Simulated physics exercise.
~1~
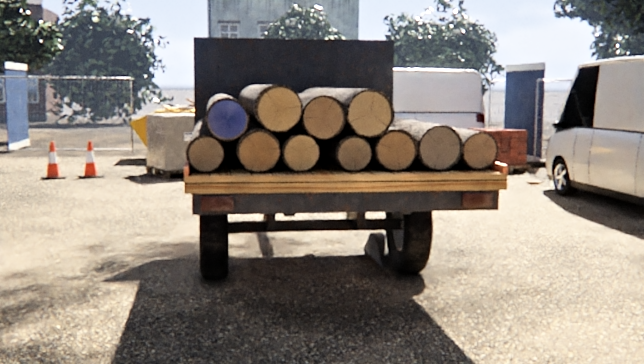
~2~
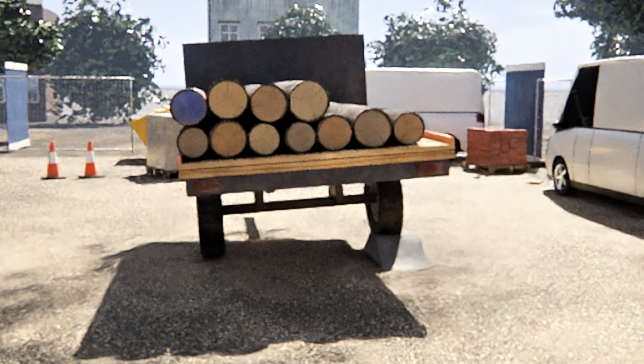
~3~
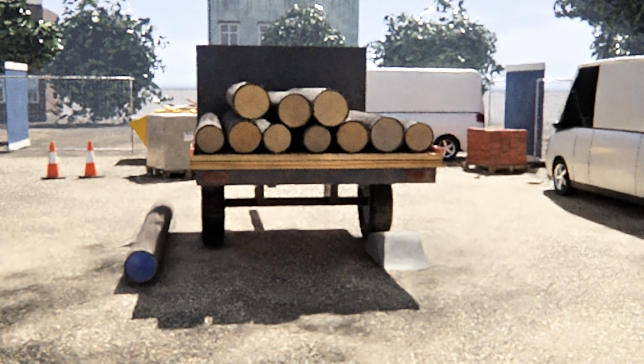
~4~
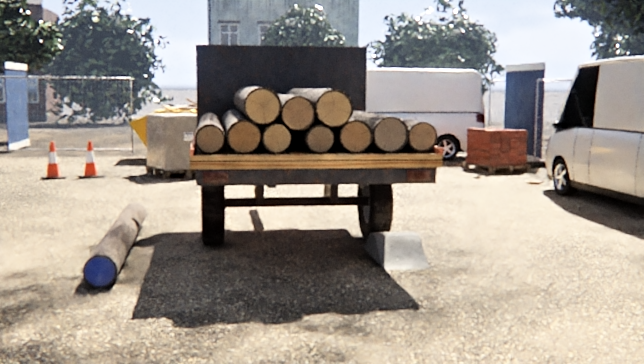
At the start, a flat trailer stacked with logs is seen from behind in a sunlit yard, with a blue-ended log resting on others near the left side. As the trailer creeps forward, its right wheel goes over a pale hump and the deck tilts down to the left. The logs shift left, bringing the blue one to the edge of the pile. It goes over the left side and lands on the ground as the deck comes level again. Finally, it rolls a little farther left and lies beside the trailer, while the other logs remain aboard.
